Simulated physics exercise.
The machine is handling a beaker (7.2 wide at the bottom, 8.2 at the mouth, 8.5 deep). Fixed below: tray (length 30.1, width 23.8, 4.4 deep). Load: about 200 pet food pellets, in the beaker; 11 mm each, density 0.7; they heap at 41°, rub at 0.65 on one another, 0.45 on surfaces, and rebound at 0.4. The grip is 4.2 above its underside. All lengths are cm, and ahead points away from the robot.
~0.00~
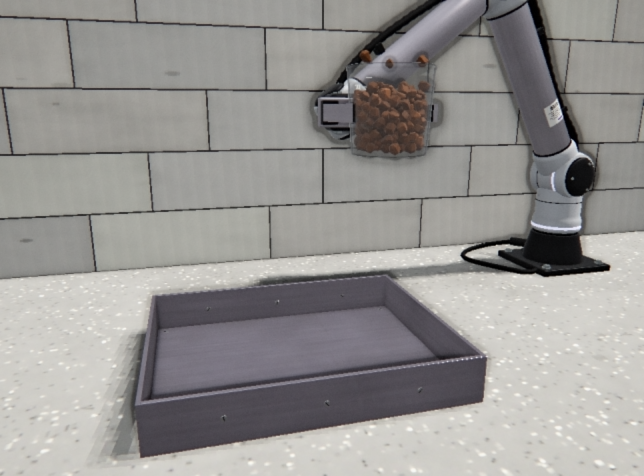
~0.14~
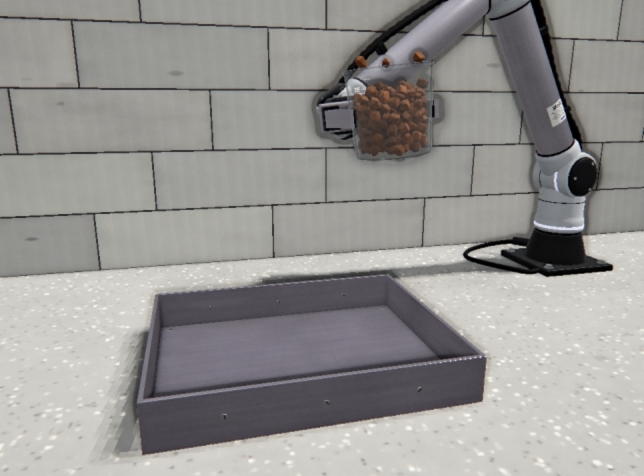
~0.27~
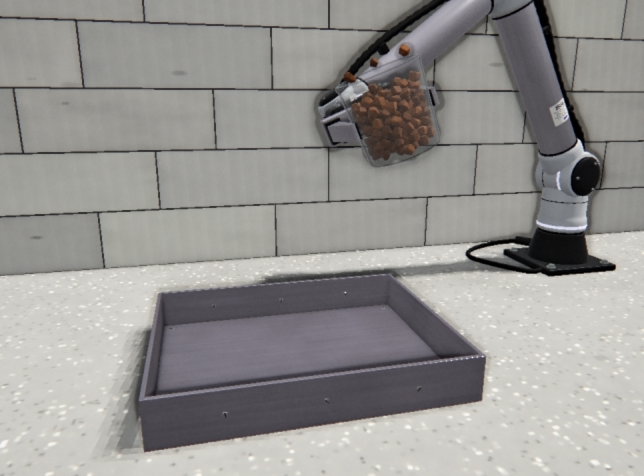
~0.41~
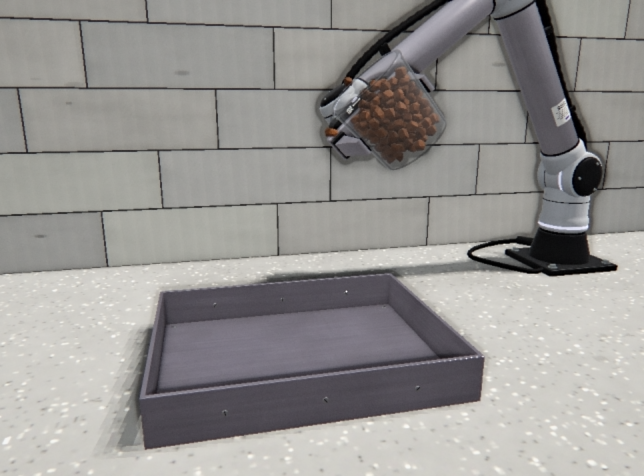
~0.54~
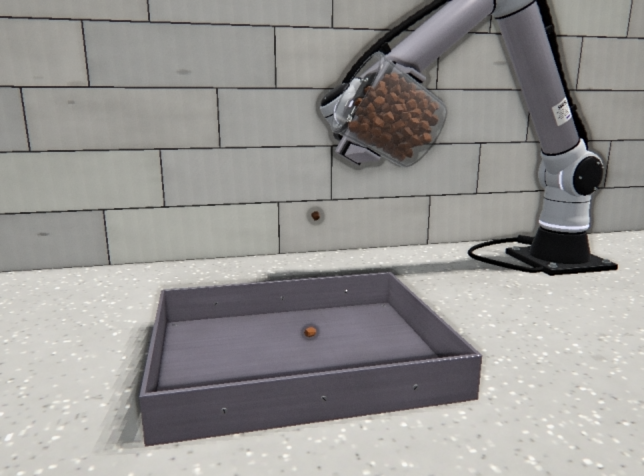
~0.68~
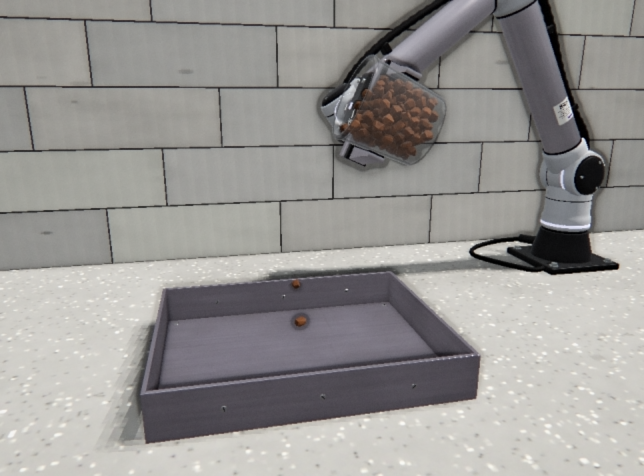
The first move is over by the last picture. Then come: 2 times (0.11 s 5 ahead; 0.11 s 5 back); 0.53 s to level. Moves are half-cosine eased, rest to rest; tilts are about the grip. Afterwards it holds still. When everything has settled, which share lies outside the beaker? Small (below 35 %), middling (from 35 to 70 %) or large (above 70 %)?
Share outside the beaker: Middling (from 35 to 70 %).
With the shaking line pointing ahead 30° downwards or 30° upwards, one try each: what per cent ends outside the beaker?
About 20 and 80 per cent.
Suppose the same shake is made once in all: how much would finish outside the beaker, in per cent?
It would be near 35 per cent.
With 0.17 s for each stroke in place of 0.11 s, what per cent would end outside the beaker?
In that case some 10 per cent.
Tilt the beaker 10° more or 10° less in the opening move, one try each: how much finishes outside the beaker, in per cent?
Some 75 and 30 per cent.
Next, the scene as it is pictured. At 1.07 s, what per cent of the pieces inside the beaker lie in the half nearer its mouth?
Some 75 per cent.
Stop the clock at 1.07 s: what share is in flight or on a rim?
About 7 per cent.
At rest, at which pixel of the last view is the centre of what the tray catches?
Near (250, 353).
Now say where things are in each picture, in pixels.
In the first frame, beaker middle at (390, 113), level; upper third of the load around (391, 97), from x 355 to 425, top at y 55; 205 in the beaker.
In the second frame, beaker middle at (391, 113), tilted 6° forward; upper third of the load around (393, 99), from x 355 to 425, top at y 60.
In the third frame, beaker middle at (392, 114), tilted 23° forward; upper third of the load around (396, 100), from x 350 to 430, top at y 50.
In the fourth frame, beaker middle at (392, 115), tilted 43° forward; upper third of the load around (398, 99), from x 330 to 435, top at y 75; 203 in the beaker, 2 in flight or on a rim.
In the fifth frame, beaker middle at (391, 115), tilted 60° forward; upper third of the load around (395, 100), from x 310 to 435, top at y 80; 203 in the beaker, 1 in the tray, 1 in flight or on a rim.
In the sixth frame, beaker middle at (390, 115), tilted 66° forward; upper third of the load around (397, 102), from x 295 to 435, top at y 80; 203 in the beaker, 2 in the tray.
After 1.07 s, tilted 66° forward, highest piece 29 above the table; 133 in the beaker, 58 in the tray, 14 in flight or on a rim.
After 1.46 s, tilted 20° forward, highest piece 29 above the table; 103 in the tray, 100 in the beaker, 2 on the table or floor.
After 1.85 s, level, highest piece 29 above the table; 103 in the tray, 100 in the beaker, 2 on the table or floor.
After 2.90 s, level, highest piece 29 above the table; 103 in the tray, 100 in the beaker, 2 on the table or floor.
At rest, 103 in the tray, 100 in the beaker, 2 on the table or floor. That is 51 % outside the beaker.
